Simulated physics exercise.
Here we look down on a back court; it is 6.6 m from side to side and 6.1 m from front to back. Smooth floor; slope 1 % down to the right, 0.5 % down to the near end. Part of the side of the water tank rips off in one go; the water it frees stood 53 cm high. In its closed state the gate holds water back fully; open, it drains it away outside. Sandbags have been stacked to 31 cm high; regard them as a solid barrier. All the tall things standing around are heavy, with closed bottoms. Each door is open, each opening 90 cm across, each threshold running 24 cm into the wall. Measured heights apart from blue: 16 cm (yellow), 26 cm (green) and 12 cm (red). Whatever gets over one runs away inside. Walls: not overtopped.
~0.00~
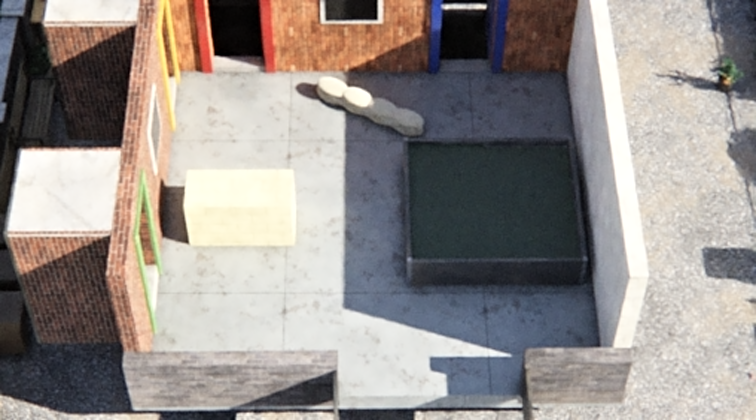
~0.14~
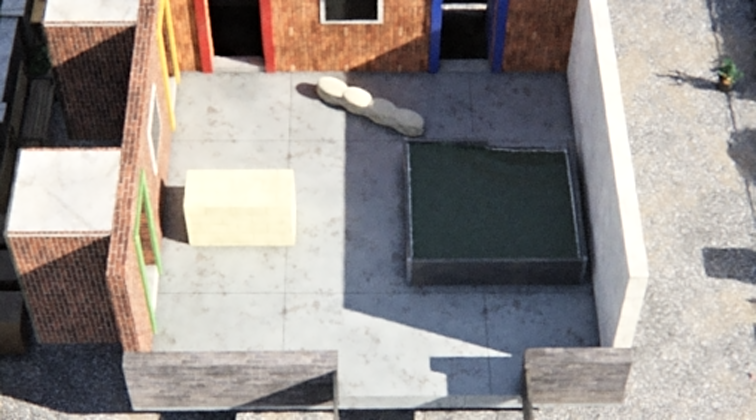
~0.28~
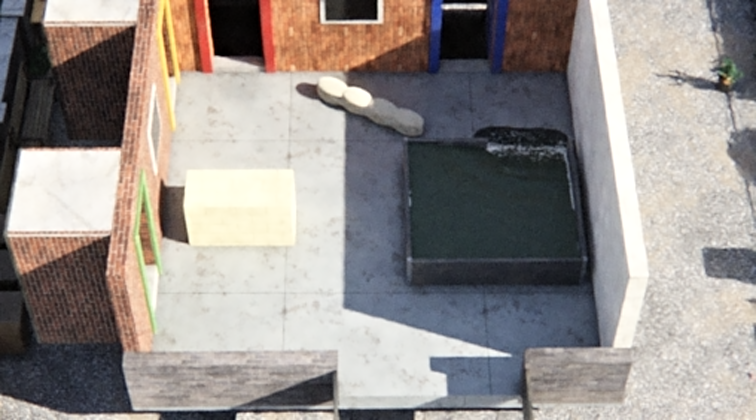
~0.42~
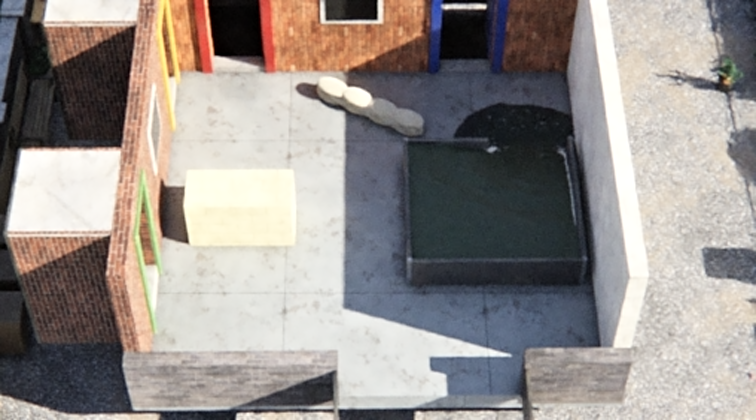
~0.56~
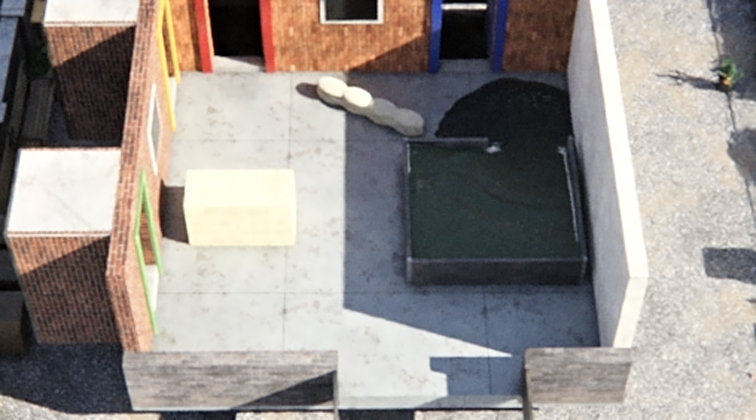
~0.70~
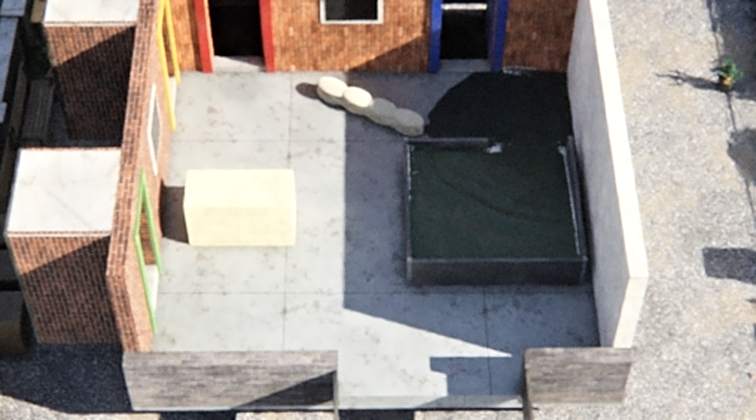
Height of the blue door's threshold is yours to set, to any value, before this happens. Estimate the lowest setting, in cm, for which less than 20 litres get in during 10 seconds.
Around 24 cm.
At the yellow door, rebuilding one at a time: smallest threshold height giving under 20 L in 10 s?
Yellow: 12.5 cm.
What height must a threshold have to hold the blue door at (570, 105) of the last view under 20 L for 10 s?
It needs about 34 cm.
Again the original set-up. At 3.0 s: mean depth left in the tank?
29 cm, roughly.
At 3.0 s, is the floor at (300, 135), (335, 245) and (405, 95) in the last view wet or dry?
Listed order - unwetted, unwetted, soaked through.
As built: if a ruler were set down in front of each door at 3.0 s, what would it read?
In cm: Blue 19, yellow 0, green 0, red 0.
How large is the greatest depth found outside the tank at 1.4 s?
Max depth: Near 50 cm.
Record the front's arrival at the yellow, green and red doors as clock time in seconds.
Yellow = 3.6 s, green = 5.5 s, red = 3.2 s.
After 1.4 s water covers 15 % of the floor, deepest (50 cm) near (562, 78); 17 cm at the blue door, 25 litres in over its 5 cm threshold.
After 3.0 s water covers 20 % of the floor, deepest (36 cm) near (541, 78); 19 cm at the blue door, 159 litres in over its 5 cm threshold.
After 10.0 s water covers 80 % of the floor, deepest (15 cm) near (571, 151); 13 cm at the blue door, 562 litres in over its 5 cm threshold.
At the blue door as built, the water arrived by 0.8 s and peaked near 21 cm at 6.2 s.
Run again over the same 10 s with other heights there, 55 litres in over 20 cm, 6 litres over 26.5 cm. The limit of 20 litres is kept from about 24 cm up.
